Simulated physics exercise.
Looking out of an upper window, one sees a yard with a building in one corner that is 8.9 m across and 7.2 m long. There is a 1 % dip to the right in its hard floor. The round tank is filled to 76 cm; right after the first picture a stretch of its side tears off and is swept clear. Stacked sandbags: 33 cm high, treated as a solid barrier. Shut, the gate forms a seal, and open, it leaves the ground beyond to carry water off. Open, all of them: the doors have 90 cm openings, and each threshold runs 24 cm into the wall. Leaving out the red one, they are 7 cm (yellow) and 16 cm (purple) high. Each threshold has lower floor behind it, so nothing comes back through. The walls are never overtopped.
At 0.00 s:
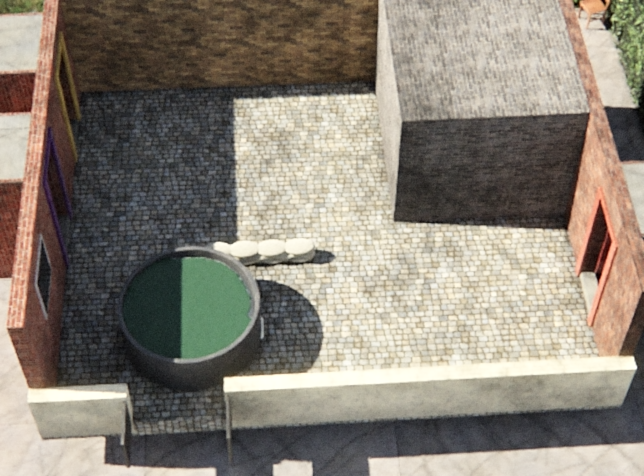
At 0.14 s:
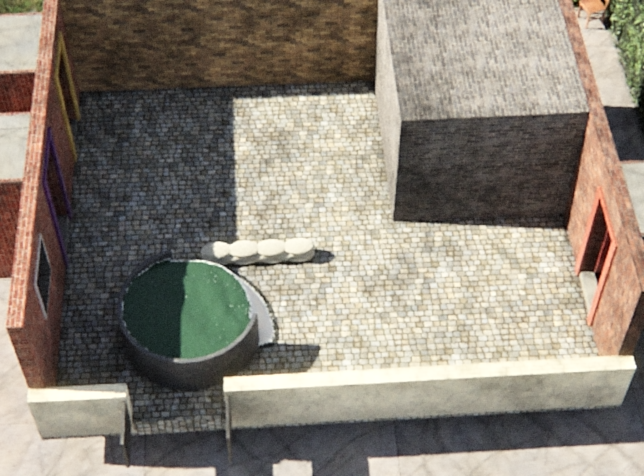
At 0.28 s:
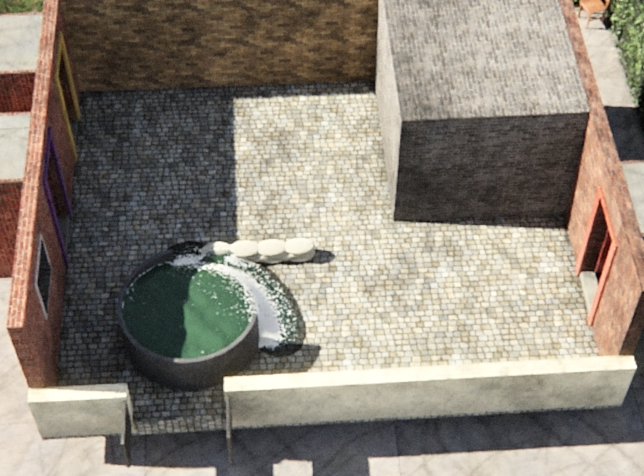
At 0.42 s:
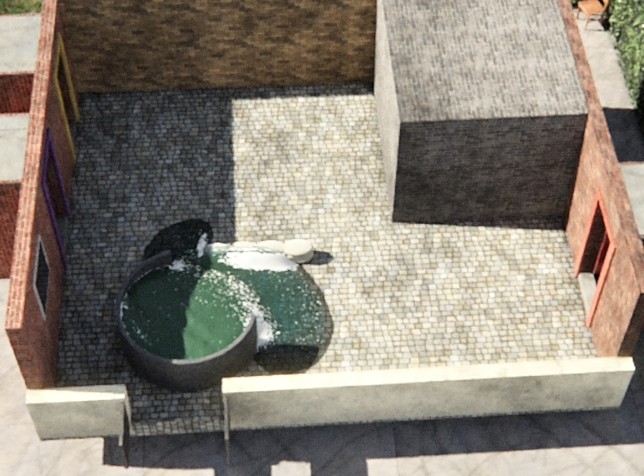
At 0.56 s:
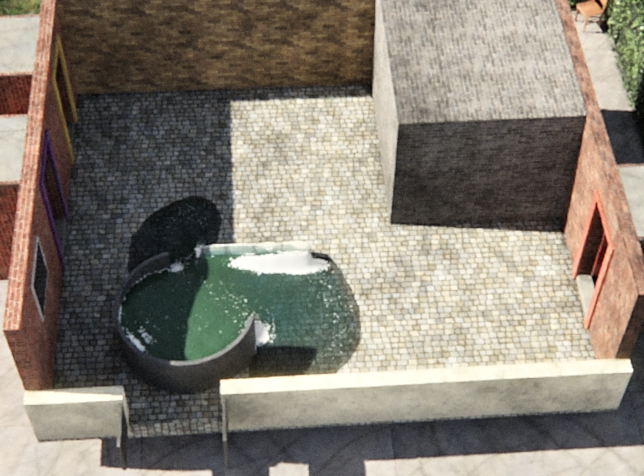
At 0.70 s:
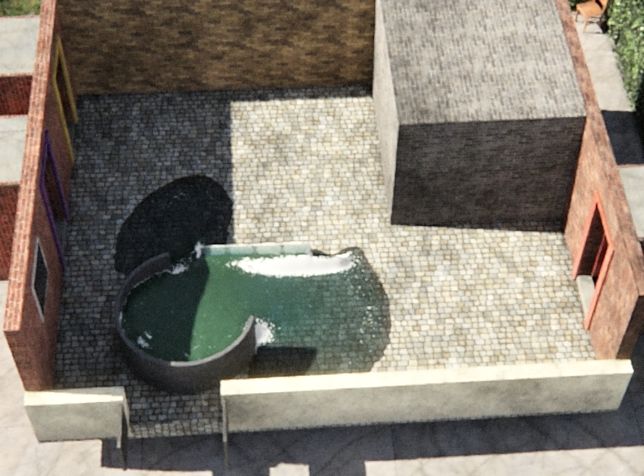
In a walled, paved yard with a block-shaped building in one corner, the side of a round tank broke open and green water poured out, spreading past the sandbags across the stone floor.
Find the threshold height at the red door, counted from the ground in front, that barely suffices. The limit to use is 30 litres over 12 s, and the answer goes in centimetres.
It barely suffices at around 21 cm.
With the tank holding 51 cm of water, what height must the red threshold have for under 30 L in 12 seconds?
Then a height close to 13.5 cm.
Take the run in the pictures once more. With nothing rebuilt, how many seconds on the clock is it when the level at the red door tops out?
At roughly 2.8 s.
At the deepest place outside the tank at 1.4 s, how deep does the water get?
Roughly 46 cm.
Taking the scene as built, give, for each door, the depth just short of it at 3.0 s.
Depths in cm: Yellow 6, red 25, purple 5.
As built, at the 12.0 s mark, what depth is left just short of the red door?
Depth: Near 11.0 cm.
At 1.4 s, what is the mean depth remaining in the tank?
Near 33 cm, averaged.
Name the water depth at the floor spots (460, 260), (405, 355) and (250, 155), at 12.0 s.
Approx. 8 / 6 / 4 cm.
After 1.4 s water covers 50 % of the floor, deepest (46 cm) near (220, 272); it has not reached the red door.
After 3.0 s water covers 75 % of the floor, deepest (42 cm) near (584, 370); 25 cm at the red door, 57 litres in over its 13 cm threshold.
After 12.0 s water covers 90 % of the floor, deepest (12 cm) near (577, 298); 11 cm at the red door, 151 litres in over its 13 cm threshold.
At the red door as built, the water arrived by 2.0 s and peaked near 27 cm at 2.8 s.
Run again over the same 12 s with other heights there, 44 litres in over 19.5 cm, 19 litres over 22.5 cm. The limit of 30 litres is kept from about 21 cm up.
